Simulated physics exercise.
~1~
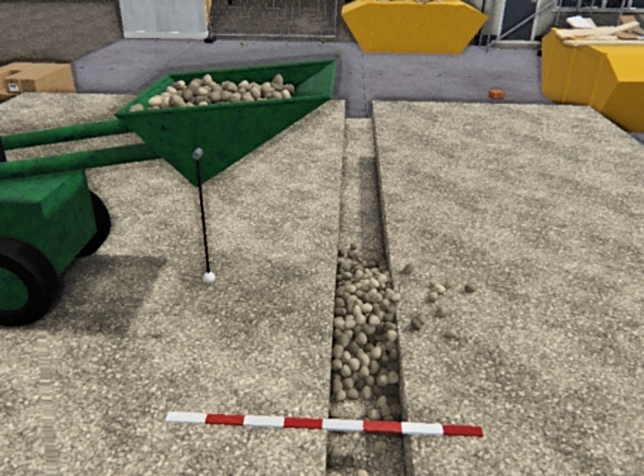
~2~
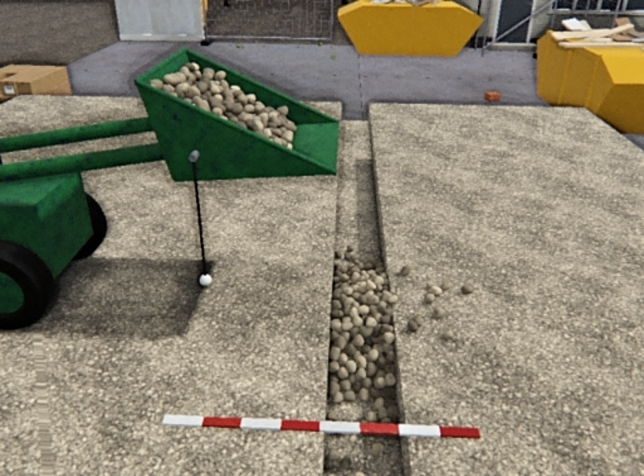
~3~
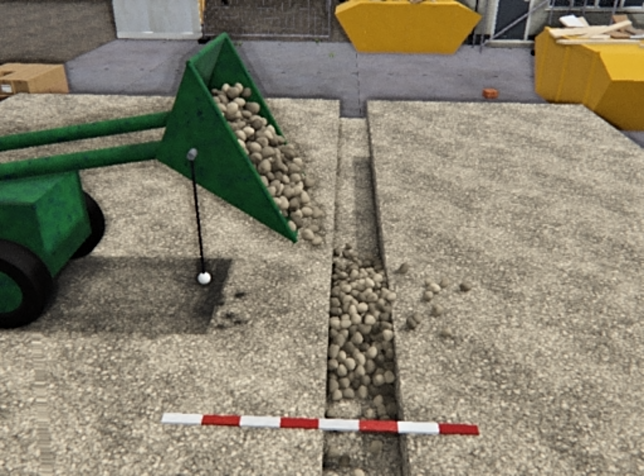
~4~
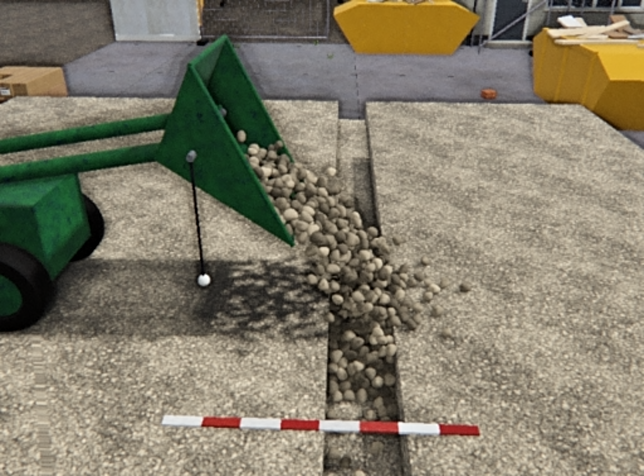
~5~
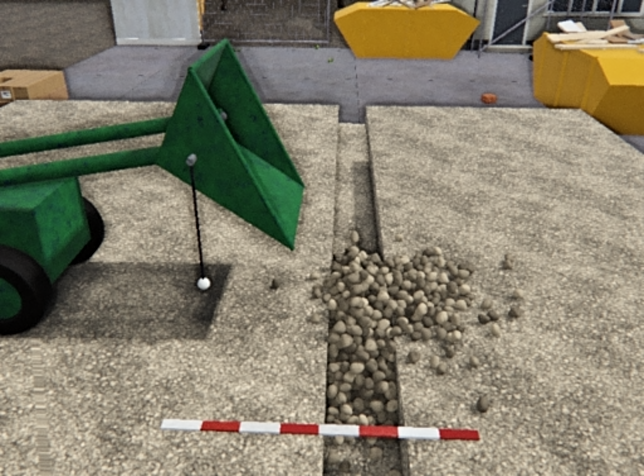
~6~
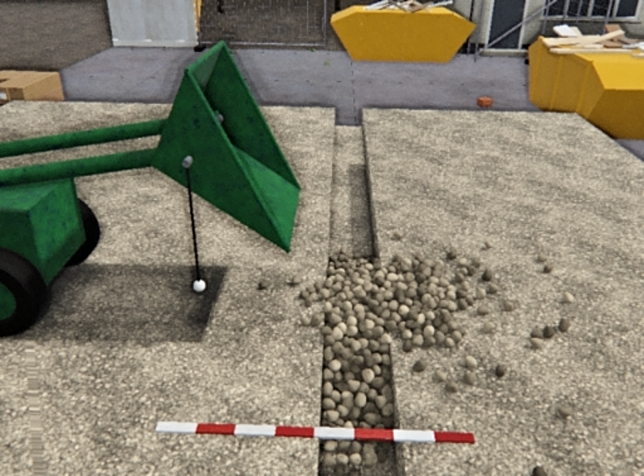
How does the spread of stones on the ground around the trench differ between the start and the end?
At the start the stones lay mostly inside the trench with only a few beside it. By the end they formed a larger heap that reached over the right edge, with loose stones scattered farther to the right and nearer the viewer.
